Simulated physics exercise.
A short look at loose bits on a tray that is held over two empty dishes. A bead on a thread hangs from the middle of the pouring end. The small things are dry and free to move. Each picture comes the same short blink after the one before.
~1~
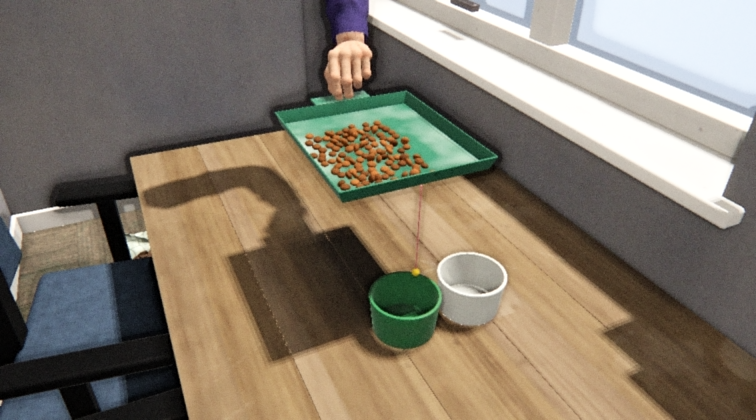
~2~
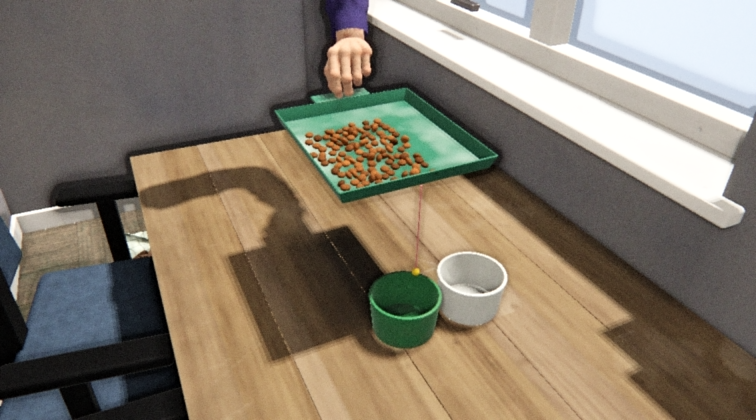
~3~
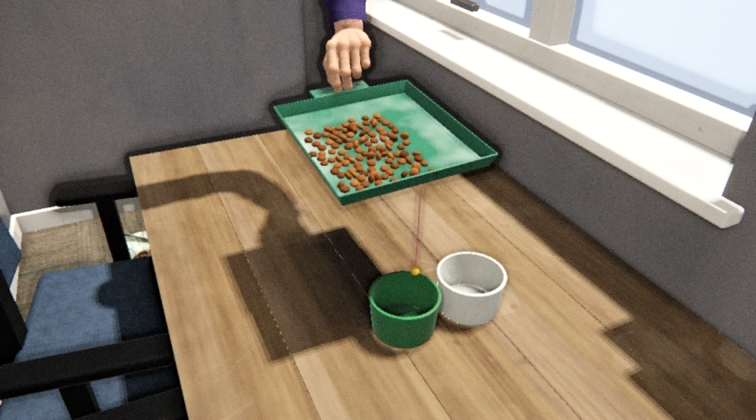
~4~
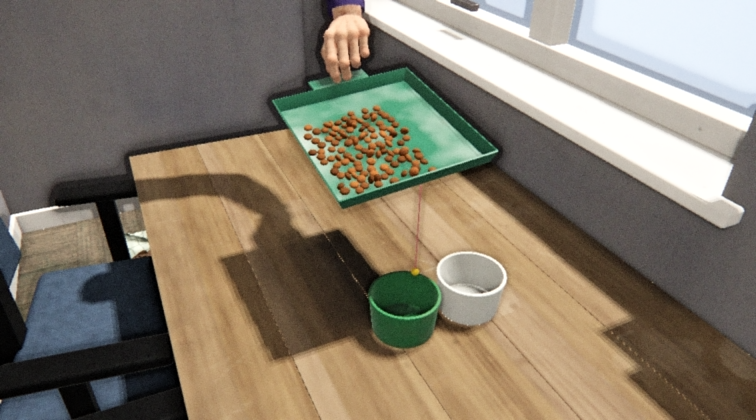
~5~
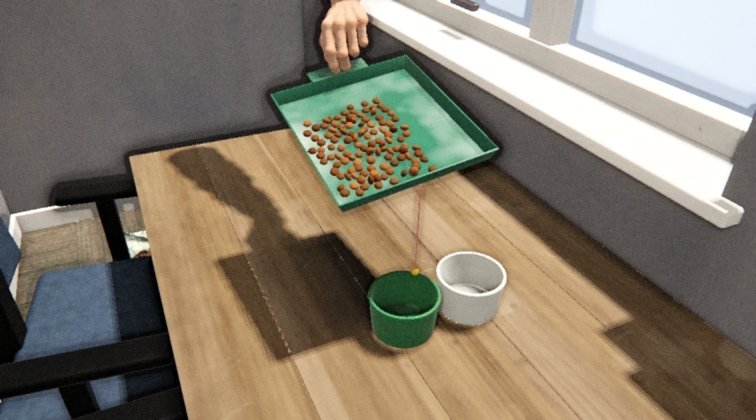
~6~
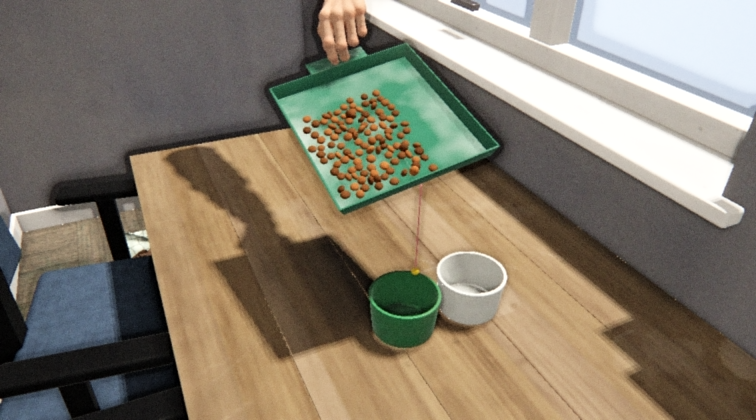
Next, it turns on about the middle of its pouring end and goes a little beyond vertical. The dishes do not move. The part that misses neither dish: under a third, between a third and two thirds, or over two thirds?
Caught overall: Less than a third.
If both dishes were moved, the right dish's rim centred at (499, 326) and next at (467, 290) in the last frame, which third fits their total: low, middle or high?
In turn: Below one third; below one third.
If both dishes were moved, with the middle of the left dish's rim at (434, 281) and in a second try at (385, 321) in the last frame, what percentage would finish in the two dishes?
In turn 0 and 10 in a hundred.
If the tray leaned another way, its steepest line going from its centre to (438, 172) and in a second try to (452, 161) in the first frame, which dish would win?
At the first place the dish on the right, at the second the right-hand dish.
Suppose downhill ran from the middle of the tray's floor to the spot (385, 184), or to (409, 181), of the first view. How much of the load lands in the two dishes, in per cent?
In turn 20 and 40 in a hundred.
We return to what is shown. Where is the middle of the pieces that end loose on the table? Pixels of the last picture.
Roughly at (341, 336).
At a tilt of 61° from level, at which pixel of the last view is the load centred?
Roughly at (353, 181).
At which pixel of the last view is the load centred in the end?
At about (345, 337).
Soon after the last picture, tray tipped steeply; all on the tray.
A little later, tray tipped right over; about a quarter on the tray; a small part in the left dish; about two thirds outside both; about a quarter in the air.
Later still, tray tipped past a quarter turn; a small part in the left dish; nearly all outside both.
At rest, tray tipped past a quarter turn; a small part in the left dish; none in the right dish; nearly all outside both.
